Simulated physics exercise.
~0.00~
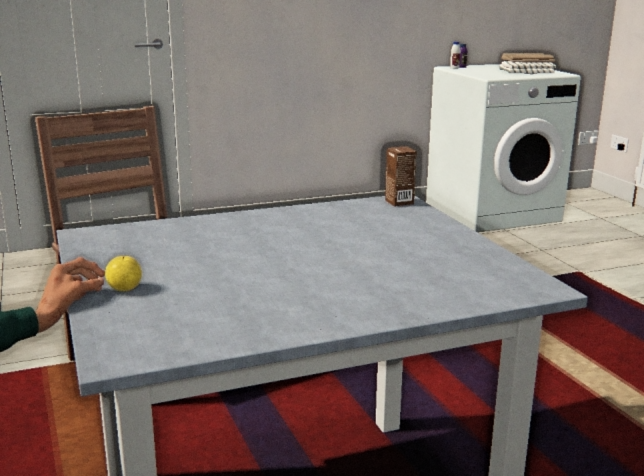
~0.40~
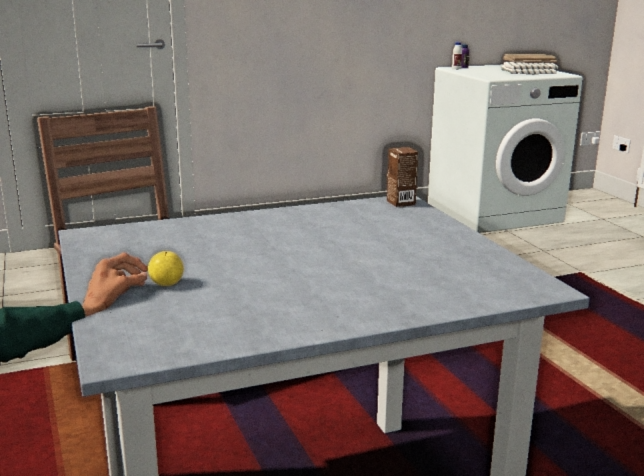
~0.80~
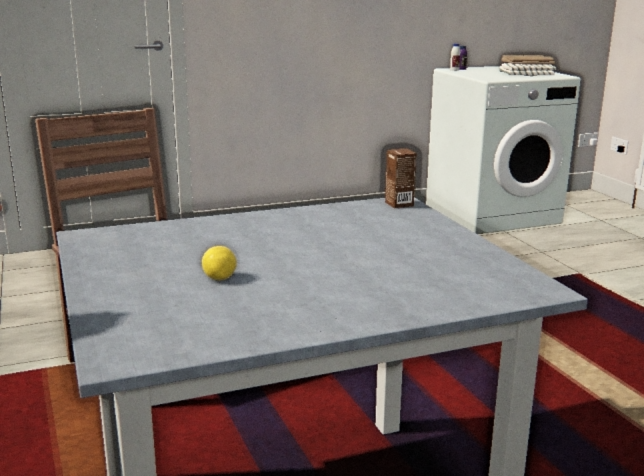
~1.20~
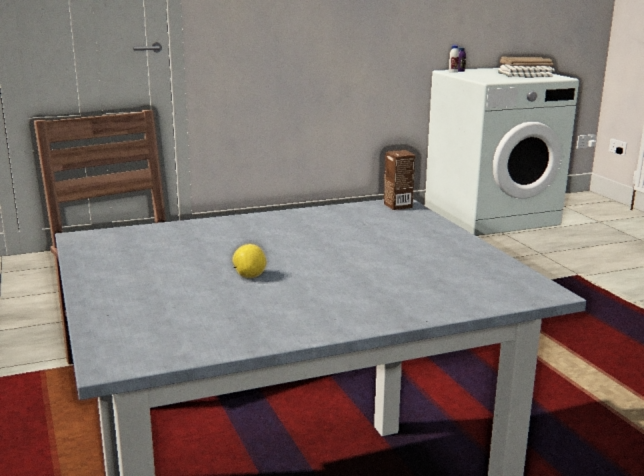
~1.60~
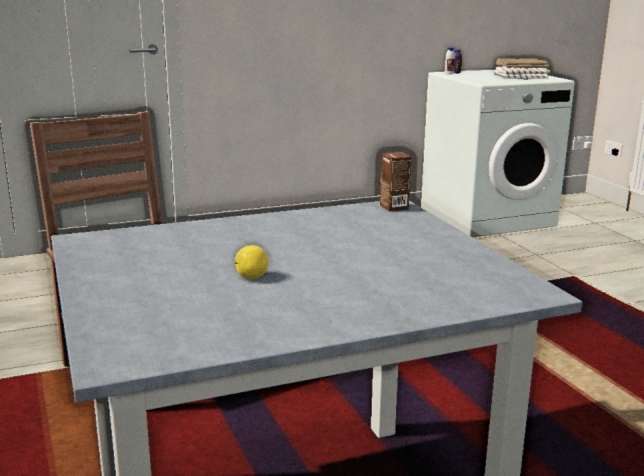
On a grey table, a hand rolls a yellow apple right, and it stops there.
